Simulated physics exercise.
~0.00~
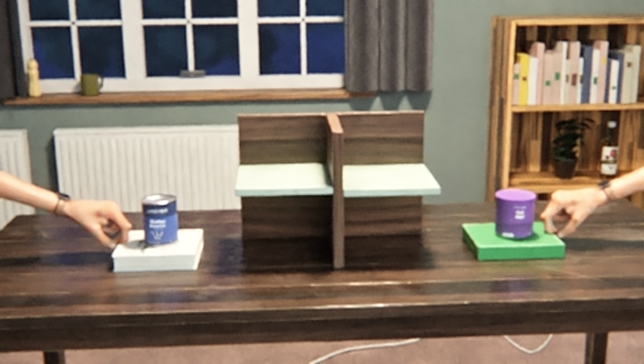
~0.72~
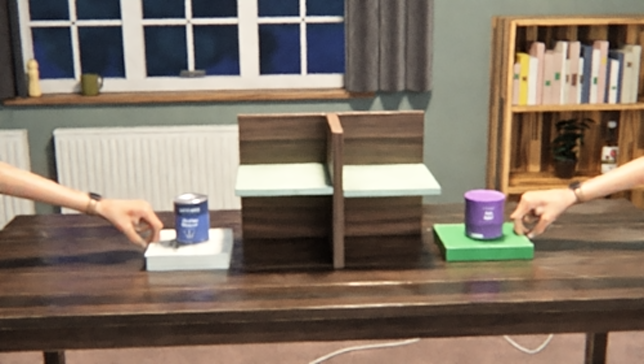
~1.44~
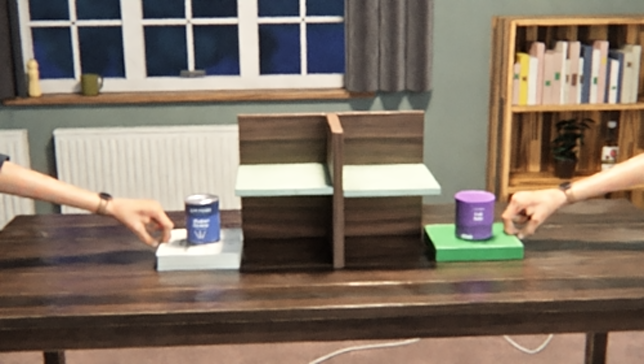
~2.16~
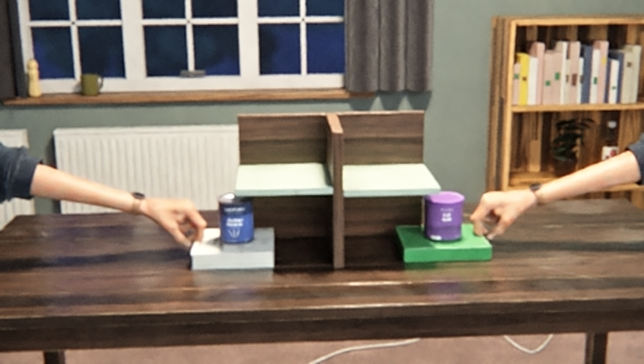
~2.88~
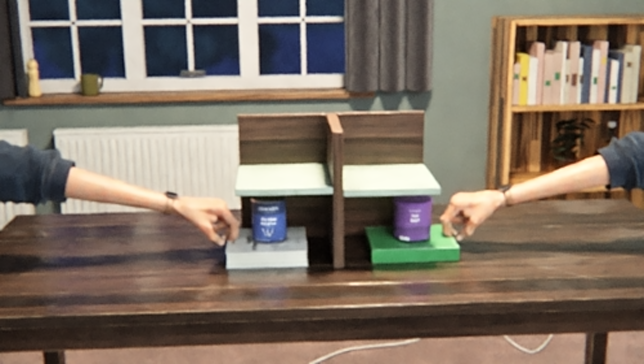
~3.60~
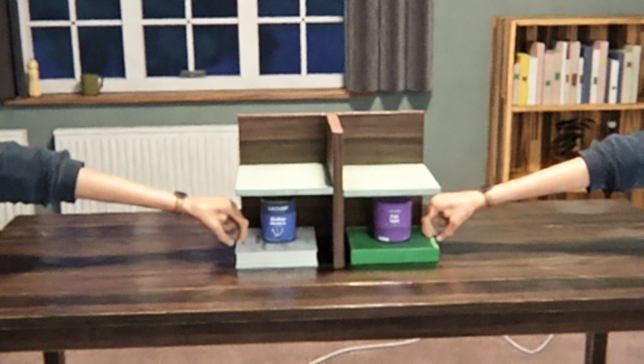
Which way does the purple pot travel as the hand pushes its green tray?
The purple pot moves to the left, riding on the green tray toward the divider of the stand.
